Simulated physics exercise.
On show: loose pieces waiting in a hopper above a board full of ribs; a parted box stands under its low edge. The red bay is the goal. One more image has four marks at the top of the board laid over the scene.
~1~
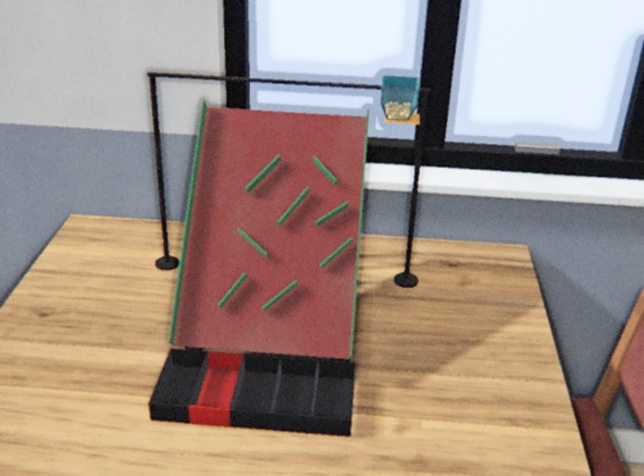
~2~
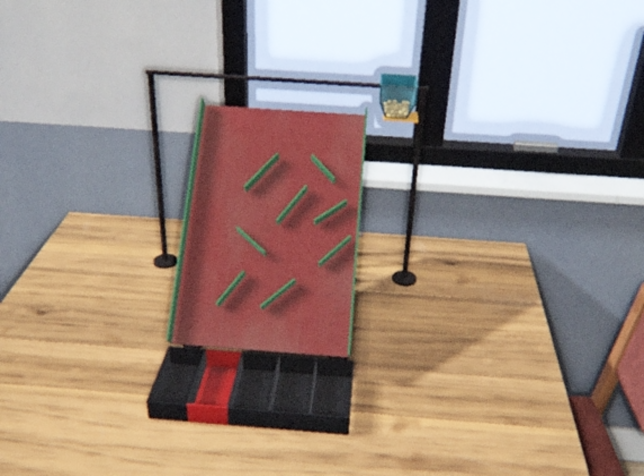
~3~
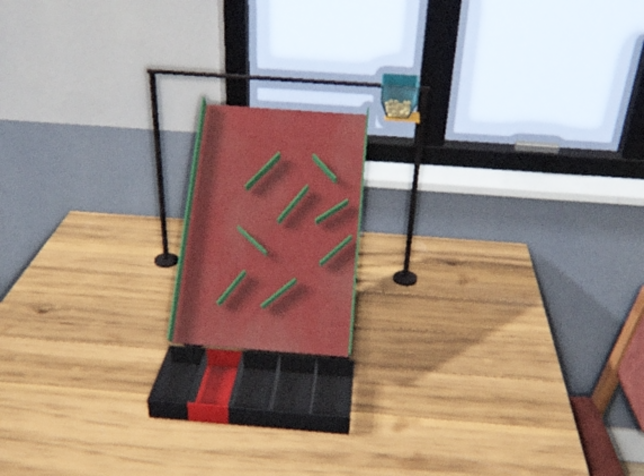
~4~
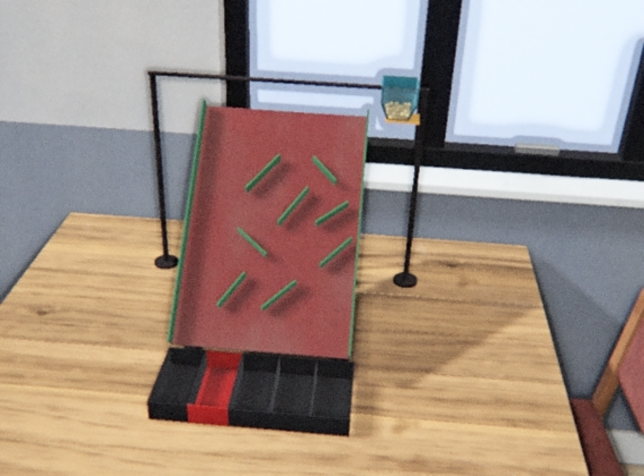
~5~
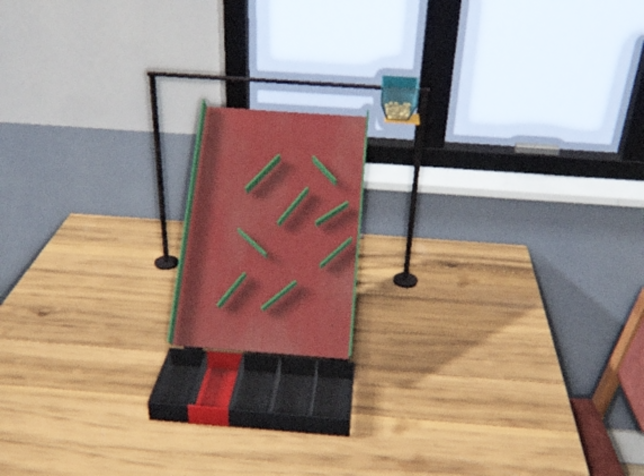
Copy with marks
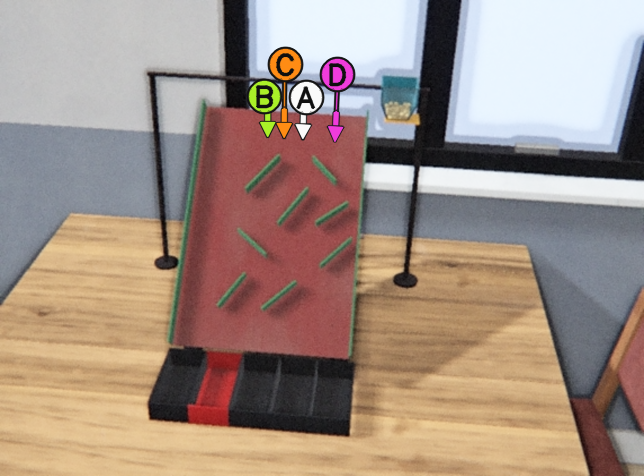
Nothing moving but a slight camera shake around a red ribbed board, a raised hopper of pale pieces and a parted box.
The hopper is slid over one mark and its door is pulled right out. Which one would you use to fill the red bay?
Use mark A.
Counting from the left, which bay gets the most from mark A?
The second from the left.
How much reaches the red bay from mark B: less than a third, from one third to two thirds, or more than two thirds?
Less than a third.
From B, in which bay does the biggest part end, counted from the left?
The first from the left.
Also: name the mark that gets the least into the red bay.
The answer is B.
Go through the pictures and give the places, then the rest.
The first picture shows hopper (398, 109), soya beans, door shut.
The second picture shows ribs (244, 187) to (278, 153), (312, 154) to (334, 179), (277, 220) to (306, 185).
The third picture shows ribs (315, 220) to (348, 200), (238, 226) to (266, 252), (320, 263) to (352, 235).
The fourth picture shows ribs (217, 305) to (245, 272), (261, 308) to (296, 280).
The fifth picture shows red bay (208, 415), number 2 of 5 from the left.
On the marked copy, mark A meets the board at (302, 133); mark B meets the board at (267, 131); mark C meets the board at (284, 132); mark D meets the board at (335, 135).
Choosing A, the larger part in the red bay, roughly a quarter in other bays.
Choosing B, about a tenth in the red bay, the larger part in other bays, about a tenth outside the box.
Choosing C, roughly half in the red bay, roughly half in other bays, just a few outside the box.
Choosing D, roughly a third in the red bay, roughly two thirds in other bays.
